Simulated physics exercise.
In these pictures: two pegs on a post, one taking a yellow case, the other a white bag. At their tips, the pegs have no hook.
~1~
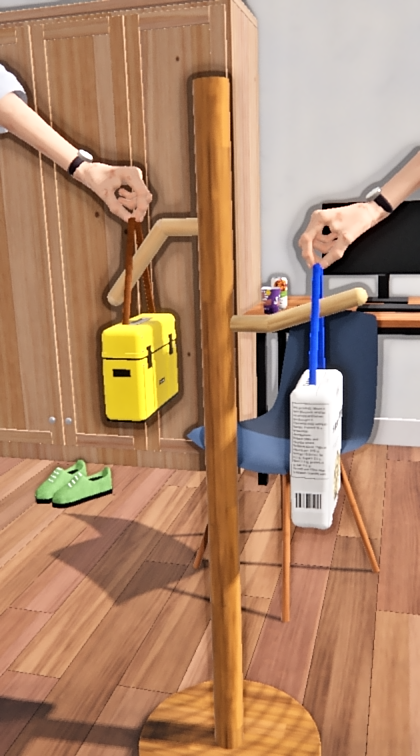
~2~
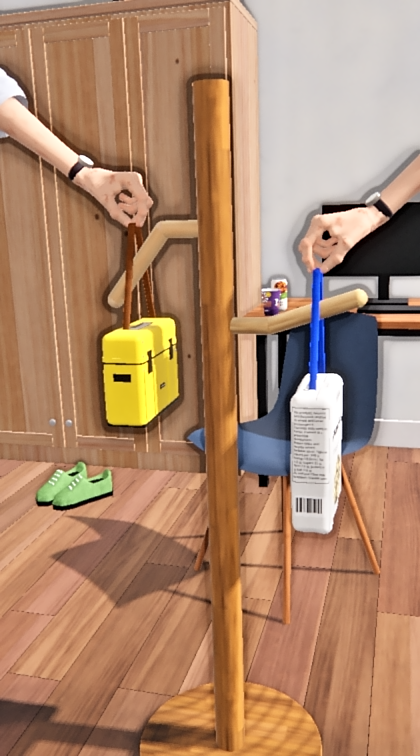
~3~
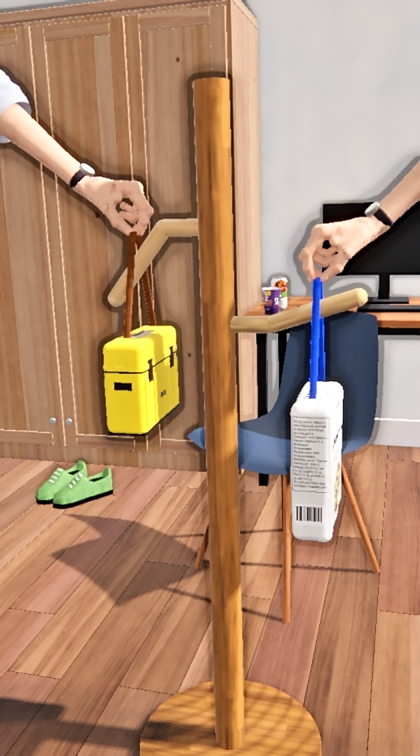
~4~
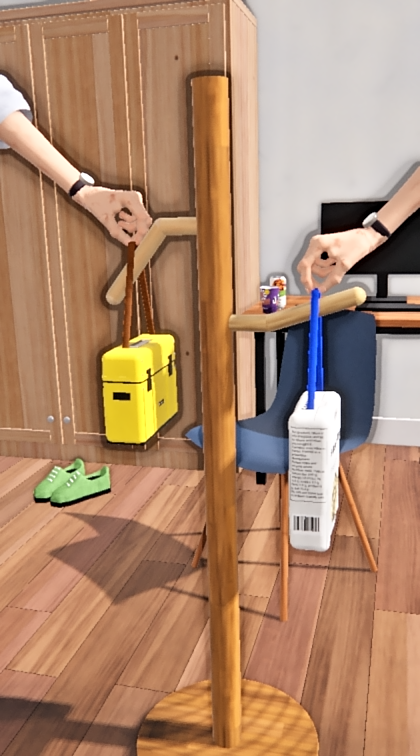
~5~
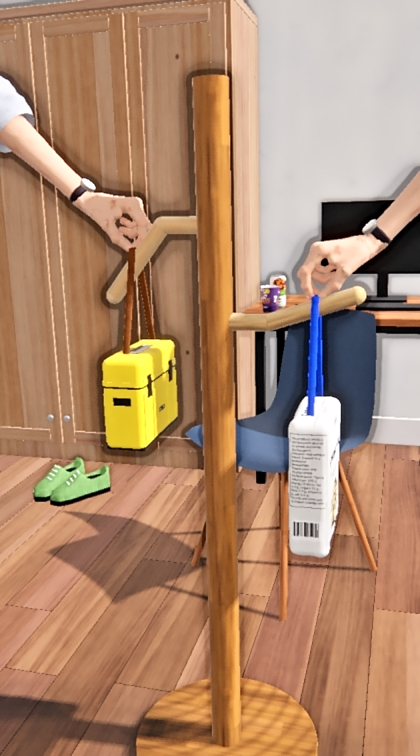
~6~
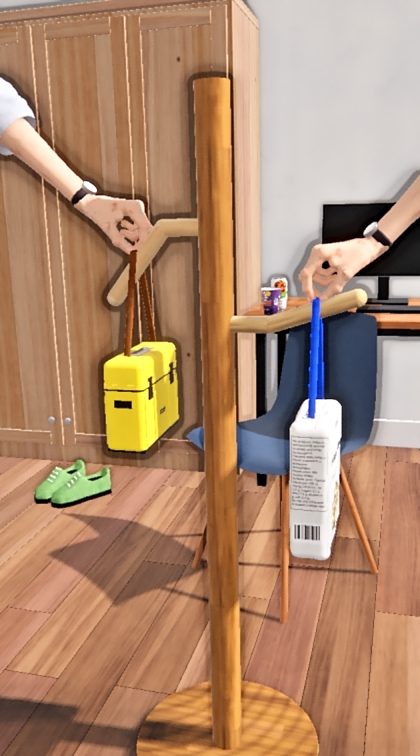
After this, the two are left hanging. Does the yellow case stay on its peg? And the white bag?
The yellow case - no, it falls; the white bag - yes, it stays.
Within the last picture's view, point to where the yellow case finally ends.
In the last picture, close to (226, 731).
Then, 0.26 s after the last picture, yellow case falling near (148, 483); white bag hanging near (315, 477).
Then, 0.52 s after the last picture, yellow case on the floor near (186, 706); white bag hanging near (310, 480).
Then, 0.82 s after the last picture, yellow case on the floor near (226, 731); white bag hanging near (306, 479).
At rest, yellow case on the floor near (226, 731); white bag hanging near (311, 480). The yellow case slips off its peg and the white bag holds on.
